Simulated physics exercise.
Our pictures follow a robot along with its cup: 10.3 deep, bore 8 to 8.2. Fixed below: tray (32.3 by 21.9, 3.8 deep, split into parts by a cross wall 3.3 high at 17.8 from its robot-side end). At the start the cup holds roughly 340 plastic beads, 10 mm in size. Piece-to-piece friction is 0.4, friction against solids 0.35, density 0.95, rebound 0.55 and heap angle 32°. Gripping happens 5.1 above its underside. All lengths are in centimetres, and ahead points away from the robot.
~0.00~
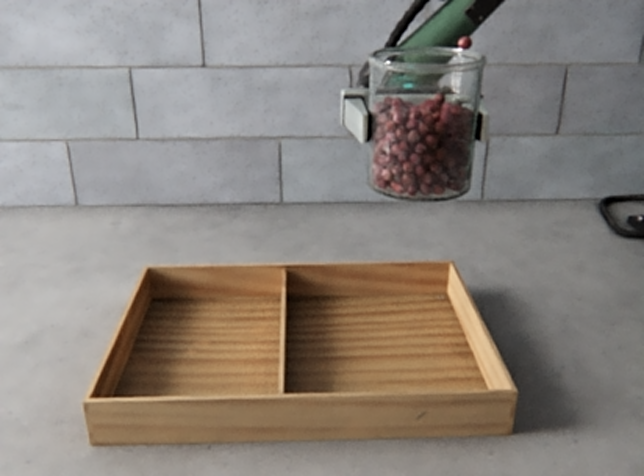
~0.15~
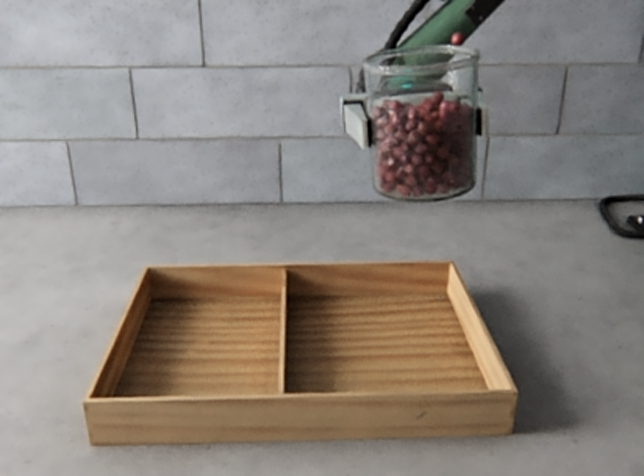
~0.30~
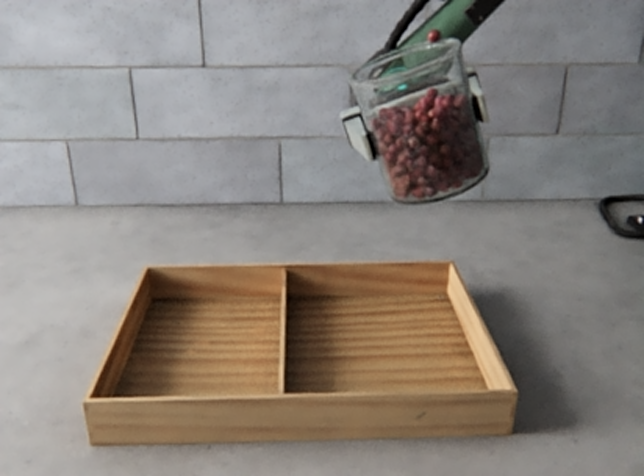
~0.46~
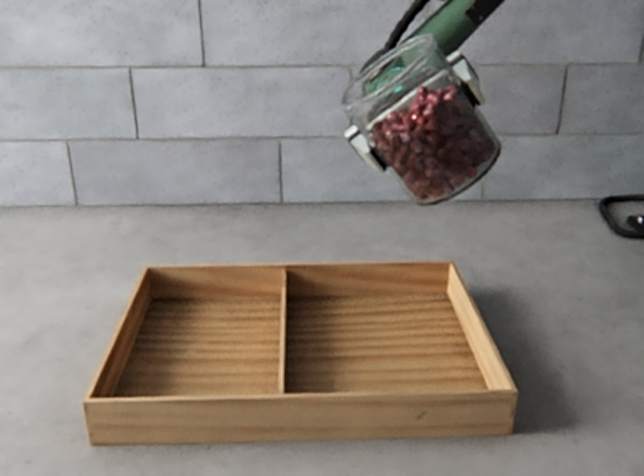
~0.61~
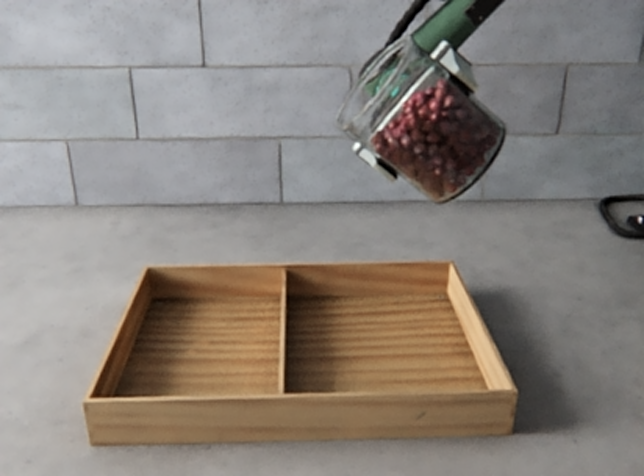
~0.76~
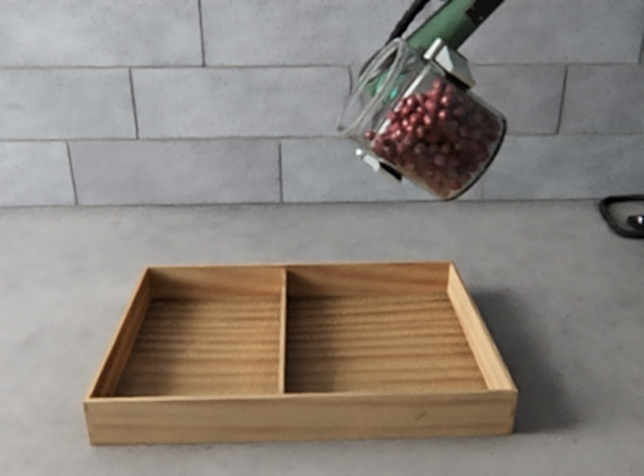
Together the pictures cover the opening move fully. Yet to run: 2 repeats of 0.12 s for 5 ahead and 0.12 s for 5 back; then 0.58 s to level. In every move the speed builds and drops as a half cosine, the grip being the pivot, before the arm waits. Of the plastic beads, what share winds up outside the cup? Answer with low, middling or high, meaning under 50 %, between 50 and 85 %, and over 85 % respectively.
Low.
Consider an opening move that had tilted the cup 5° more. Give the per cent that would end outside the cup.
It would be near 25 per cent.
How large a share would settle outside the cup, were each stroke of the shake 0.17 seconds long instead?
I'd expect some 5 per cent.
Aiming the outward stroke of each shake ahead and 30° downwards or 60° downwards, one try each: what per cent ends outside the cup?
Roughly 5 per cent, then 0 per cent.
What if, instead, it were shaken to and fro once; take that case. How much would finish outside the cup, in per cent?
My guess is near 15 per cent.
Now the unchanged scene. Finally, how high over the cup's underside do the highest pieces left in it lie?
Roughly 8.5 cm.
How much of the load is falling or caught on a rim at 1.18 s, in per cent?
Around 1 per cent of the load.
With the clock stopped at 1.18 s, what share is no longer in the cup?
Roughly 15 per cent by then.
After 1.18 s, tilted 56° forward, highest piece 25 above the table; 300 in the cup, 27 in the far-side part, 12 in the robot-side part, 5 in flight or on a rim.
After 1.61 s, tilted 17° forward, highest piece 26 above the table; 271 in the cup, 35 in the far-side part, 33 in the robot-side part, 4 on the table or floor, 1 in flight or on a rim.
After 2.02 s, level, highest piece 26 above the table; 271 in the cup, 36 in the far-side part, 32 in the robot-side part, 5 on the table or floor.
After 3.07 s, level, highest piece 26 above the table; 271 in the cup, 36 in the far-side part, 32 in the robot-side part, 5 on the table or floor.
At rest, 271 in the cup, 36 in the far-side part, 32 in the robot-side part, 5 on the table or floor. That is 21 % outside the cup.
